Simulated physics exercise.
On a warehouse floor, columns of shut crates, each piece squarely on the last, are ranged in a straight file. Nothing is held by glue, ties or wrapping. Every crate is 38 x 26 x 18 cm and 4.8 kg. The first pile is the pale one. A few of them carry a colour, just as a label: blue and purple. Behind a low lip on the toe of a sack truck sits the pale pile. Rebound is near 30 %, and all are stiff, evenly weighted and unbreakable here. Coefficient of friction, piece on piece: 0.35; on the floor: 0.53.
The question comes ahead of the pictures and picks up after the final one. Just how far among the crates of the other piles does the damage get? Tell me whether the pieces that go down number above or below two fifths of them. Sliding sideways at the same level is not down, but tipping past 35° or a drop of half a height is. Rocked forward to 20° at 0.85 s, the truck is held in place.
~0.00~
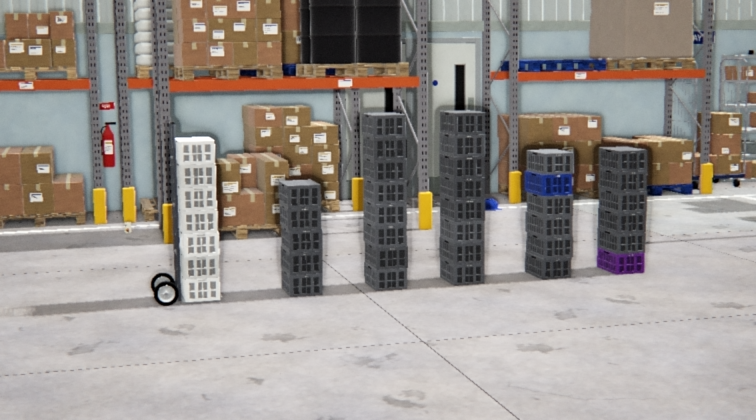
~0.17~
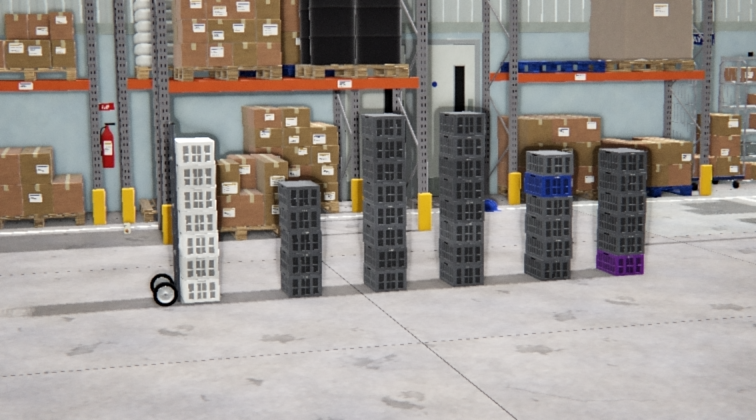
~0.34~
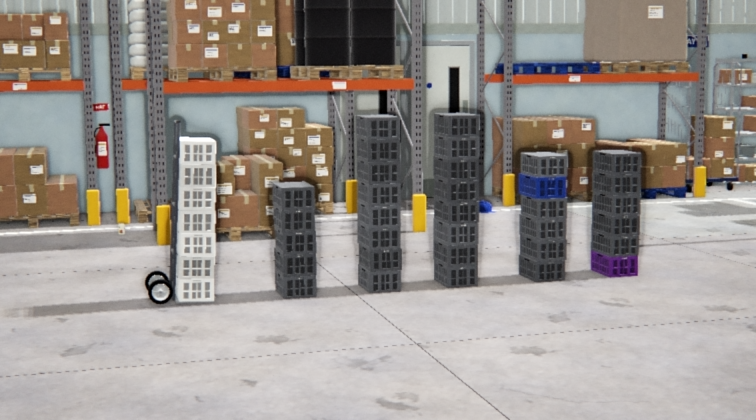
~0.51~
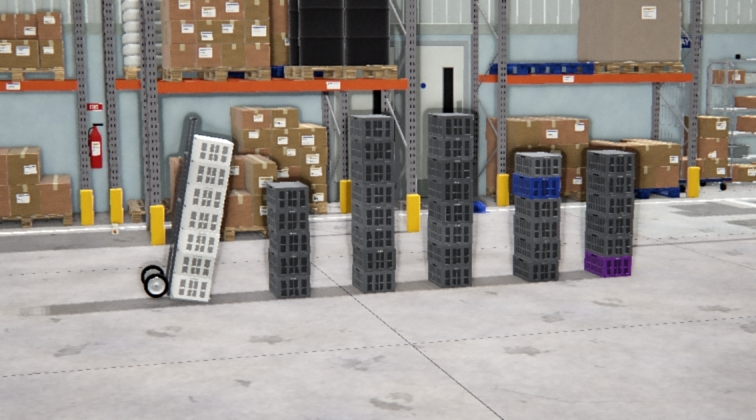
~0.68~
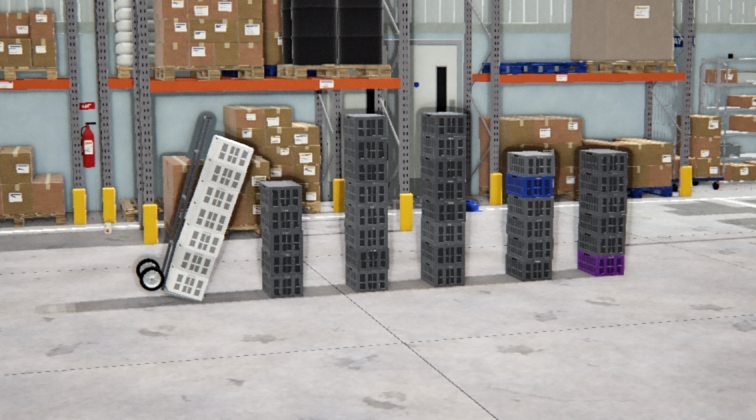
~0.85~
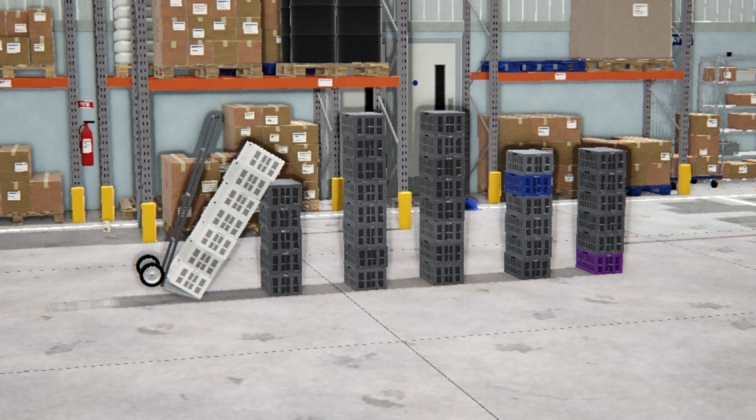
They number above two fifths.
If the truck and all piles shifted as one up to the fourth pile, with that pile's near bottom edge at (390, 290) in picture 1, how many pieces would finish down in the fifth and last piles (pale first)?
That would give fifth 0, last 0.
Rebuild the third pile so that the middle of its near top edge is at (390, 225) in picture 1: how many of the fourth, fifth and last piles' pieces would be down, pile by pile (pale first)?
Pile by pile that makes fourth 0, fifth 0, last 0.
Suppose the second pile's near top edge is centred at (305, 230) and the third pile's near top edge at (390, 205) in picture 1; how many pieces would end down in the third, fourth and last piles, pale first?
Pile by pile that makes third 3, fourth 0, last 0.
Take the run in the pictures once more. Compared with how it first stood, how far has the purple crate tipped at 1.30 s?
Some 0°.
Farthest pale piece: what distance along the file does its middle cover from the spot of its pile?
200 cm.
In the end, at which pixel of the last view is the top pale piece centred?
The top piece finishes near (421, 221).
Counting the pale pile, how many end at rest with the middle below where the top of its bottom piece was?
I count 3 in total.
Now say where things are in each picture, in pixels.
In the first picture (we follow the side turned to the camera; the camera pans a little), truck frame (175, 160) 0° forward; purple crate (631, 264); blue crate (558, 185); no other piece has moved.
Truck frame (174, 160) 0° forward; blue crate (557, 186), in the second picture.
Truck frame (178, 159) 4° forward; blue crate (551, 188), in the third picture.
Truck frame (190, 155) 10° forward, top of the pale pile leaning 11°; blue crate (545, 188); no other piece has moved, in the fourth picture.
Truck frame (200, 153) 17° forward, top of the pale pile leaning 21°; blue crate (538, 187); no other piece has moved, in the fifth picture.
Truck frame (207, 152) 20° forward, top of the pale pile leaning 32°; blue crate (537, 185); purple crate (609, 264); no other piece has moved, in the sixth picture.
Around 1.30 s, 7 of the pale pile down; none of the 33 other crates down, 5 disturbed.
Around 2.32 s, 6 of the pale pile down; 7 of the 33 other crates down.
Around 2.92 s, 6 of the pale pile down; 20 of the 33 other crates down; blue crate tipped 19°, 58 mm lower.
Around 3.66 s, 6 of the pale pile down; 31 of the 33 other crates down; blue crate tipped 49°, 28 cm lower; purple crate tipped 40°.
Finally (5.8 s), 6 of the pale pile down; 31 of the 33 other crates down; blue crate on its side; purple crate tipped 40°. That is 94 per cent. Seen by the last camera, middles, blue crate near (704, 234), purple crate near (610, 252).
